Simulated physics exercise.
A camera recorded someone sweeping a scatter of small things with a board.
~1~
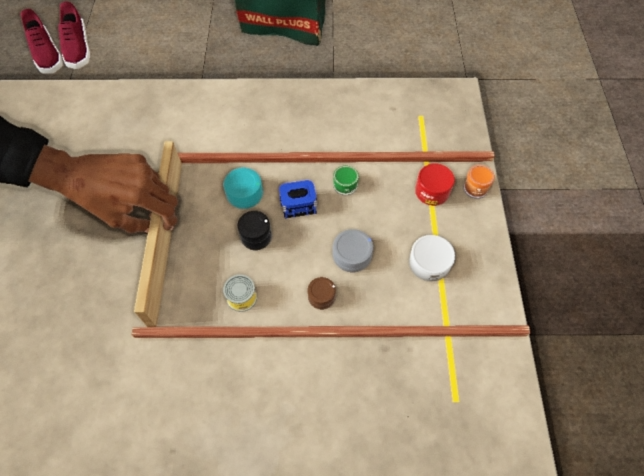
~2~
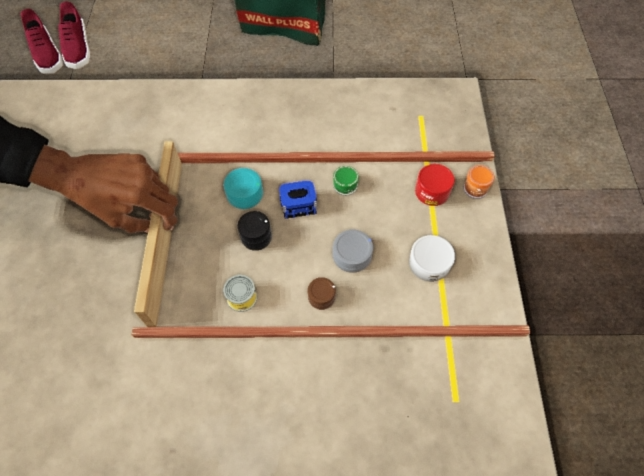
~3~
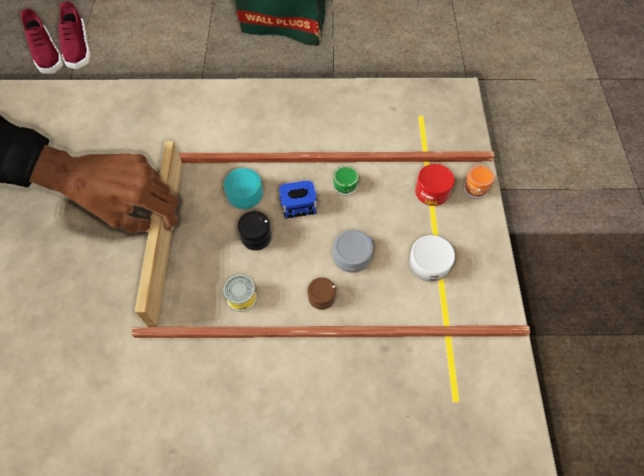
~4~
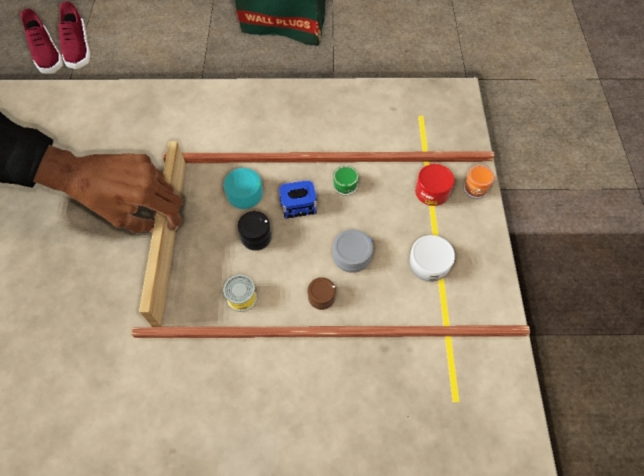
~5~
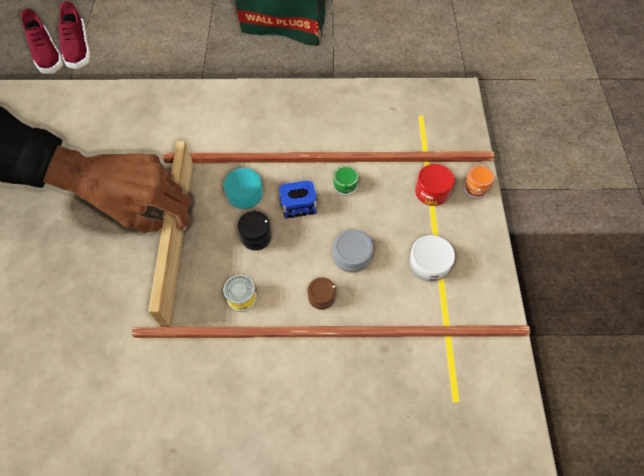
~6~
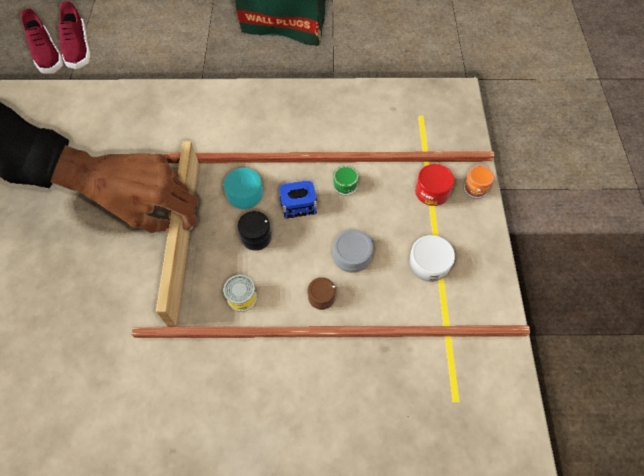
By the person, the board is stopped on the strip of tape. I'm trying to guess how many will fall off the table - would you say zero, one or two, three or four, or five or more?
The sweep knocks one or a pair off.
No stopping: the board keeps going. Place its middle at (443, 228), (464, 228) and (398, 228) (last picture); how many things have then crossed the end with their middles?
Past the end: 1, 3 and 0.
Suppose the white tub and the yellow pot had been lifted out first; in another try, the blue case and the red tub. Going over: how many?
Count: 1 (first case); 0 (second).
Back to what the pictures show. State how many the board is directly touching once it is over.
It is in contact with 4.
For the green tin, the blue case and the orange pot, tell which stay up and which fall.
The green tin stays put; the blue case stays put; the orange pot comes off.
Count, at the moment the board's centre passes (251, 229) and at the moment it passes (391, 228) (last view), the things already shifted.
Up to then 4, and up to the other point 9.
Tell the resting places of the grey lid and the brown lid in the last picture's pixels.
The grey lid comes to rest at (461, 266), and the brown lid comes to rest at (489, 300).
Early on, none off yet; orange pot at rest near (479, 182); red tub at rest near (434, 185); white tub at rest near (431, 259).
Finally, the number that fall off is one or two; lost, orange pot.
